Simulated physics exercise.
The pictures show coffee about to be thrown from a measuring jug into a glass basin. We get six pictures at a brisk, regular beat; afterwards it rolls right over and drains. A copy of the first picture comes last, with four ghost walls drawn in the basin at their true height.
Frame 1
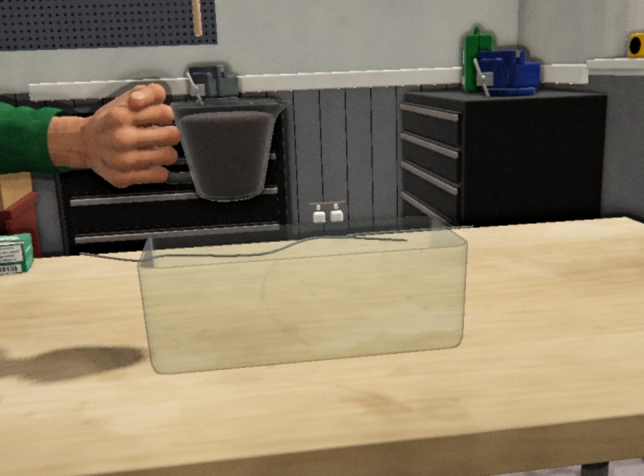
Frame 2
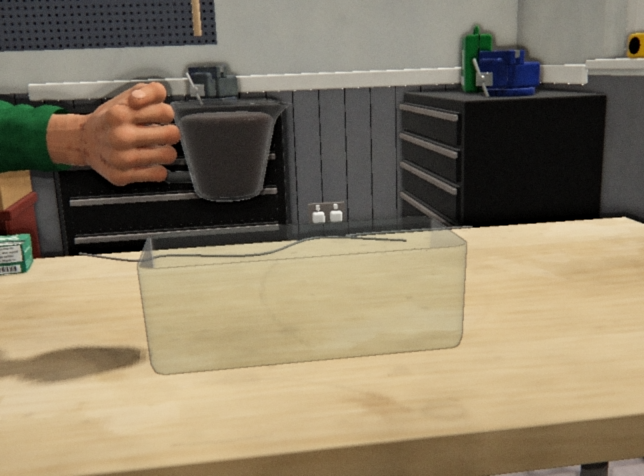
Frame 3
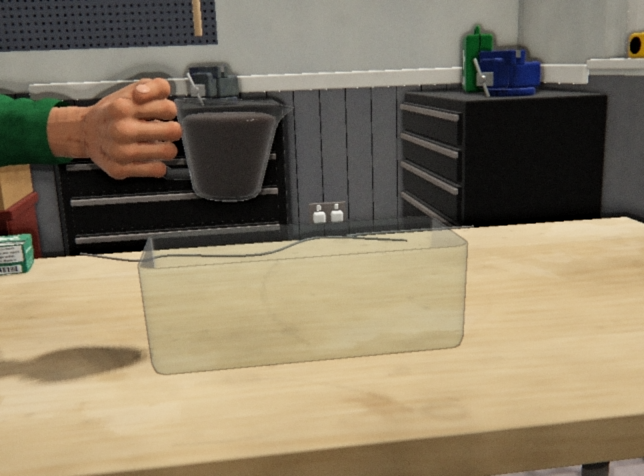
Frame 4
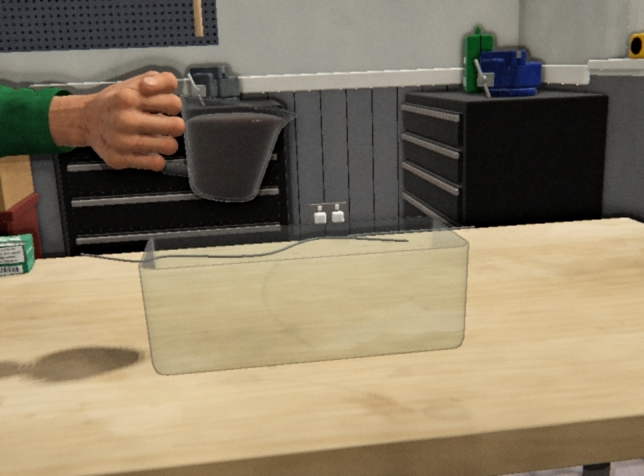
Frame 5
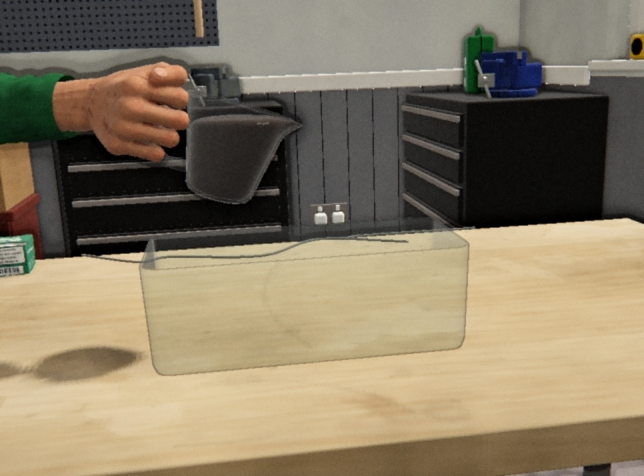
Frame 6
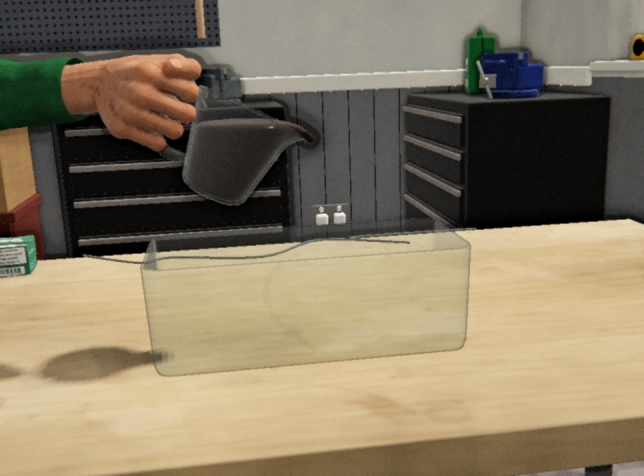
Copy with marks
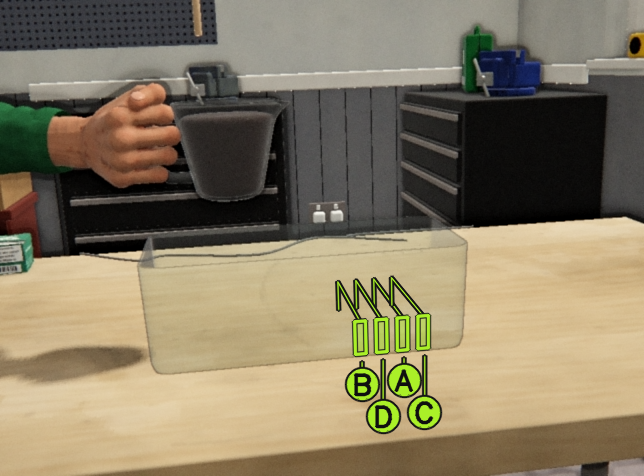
At first, a hand in a green sleeve holds a jug of dark liquid upright above the left part of a clear, empty basin on a wooden table. The hand then tilts the jug gradually to the right, and dark liquid reaches just over its lip.
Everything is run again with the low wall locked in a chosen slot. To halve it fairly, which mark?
Go for B.
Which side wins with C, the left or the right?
The left one.
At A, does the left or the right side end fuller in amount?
The left side.
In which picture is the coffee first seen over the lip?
In picture 6.
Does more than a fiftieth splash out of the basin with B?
No.
On the marked copy, A at (404, 358); B at (362, 362); C at (424, 356); D at (383, 360).
For position A, about 92 % ends left of the wall and 7 % right of it.
For position B, about 49 % ends left of the wall and 51 % right of it.
For position C, about 96 % ends left of the wall and 4 % right of it.
For position D, about 85 % ends left of the wall and 14 % right of it.
